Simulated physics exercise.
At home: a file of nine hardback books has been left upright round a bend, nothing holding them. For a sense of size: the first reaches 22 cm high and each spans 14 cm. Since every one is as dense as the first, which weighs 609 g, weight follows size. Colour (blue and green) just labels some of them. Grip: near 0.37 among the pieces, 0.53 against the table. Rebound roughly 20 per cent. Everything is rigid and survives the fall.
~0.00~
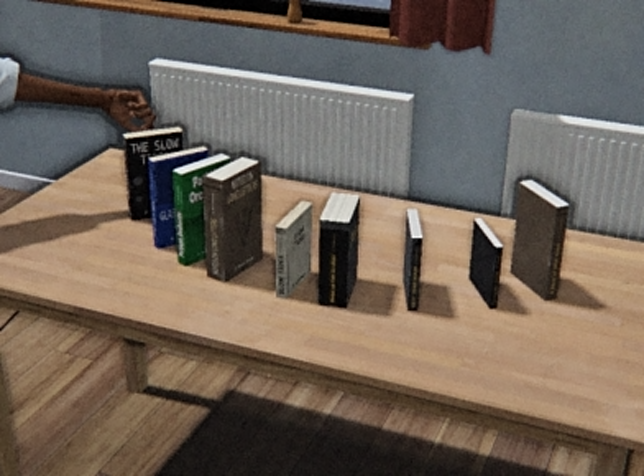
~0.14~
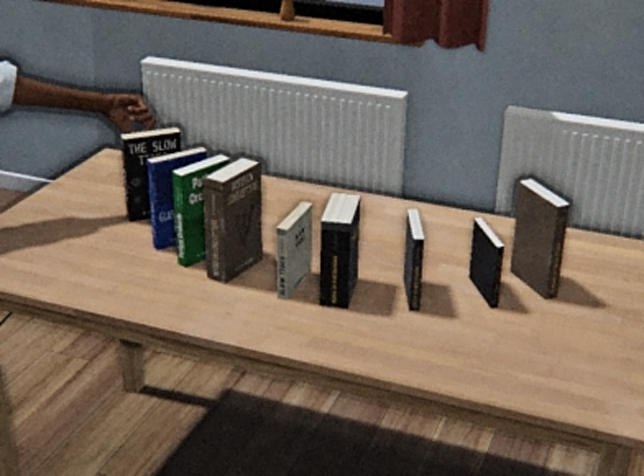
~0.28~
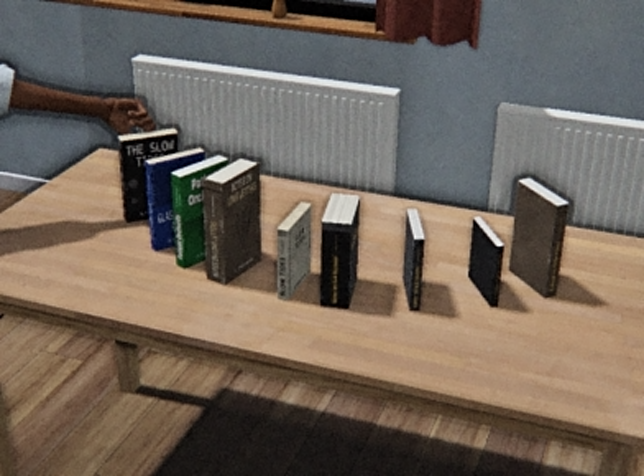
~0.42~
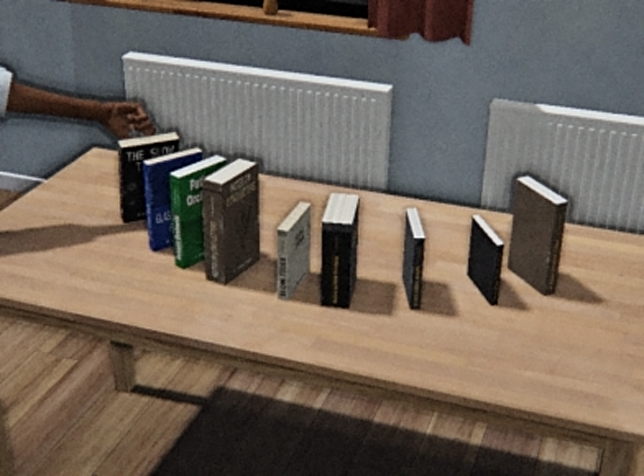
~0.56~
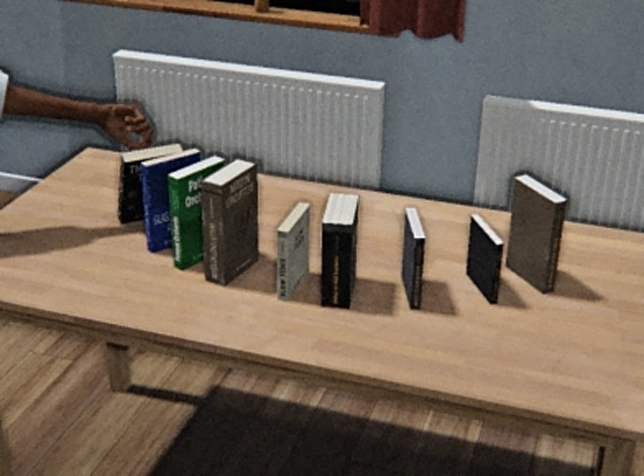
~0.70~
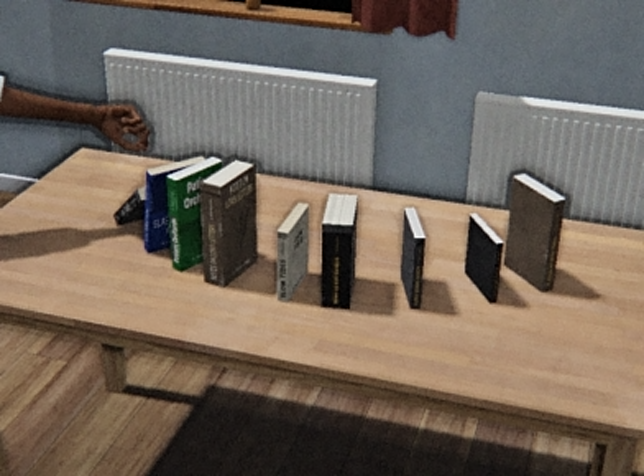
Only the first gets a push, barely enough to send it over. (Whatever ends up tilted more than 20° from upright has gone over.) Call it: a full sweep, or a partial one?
A full sweep.
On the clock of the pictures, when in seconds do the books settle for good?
Somewhere near 2.0 seconds.
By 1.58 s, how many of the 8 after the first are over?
The count by then is 8.
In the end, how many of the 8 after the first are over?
I count 8 of them.
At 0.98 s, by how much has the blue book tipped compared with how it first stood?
Measured against how it began, the tilt is near 40 degrees.
After 0.98 s, 2 of the 8 other books over; blue book 40° from how it stood; green book 28° from how it stood.
After 1.26 s, 5 of the 8 other books over; blue book 65° from how it stood; green book 63° from how it stood.
After 1.58 s, 8 of the 8 other books over; blue book 64° from how it stood; green book 62° from how it stood.
In the end (2.1 s), 8 of the 8 other books over; blue book 67° from how it stood; green book 65° from how it stood. Not one is left standing. From the last view, middles, blue book near (196, 240), green book near (233, 248).
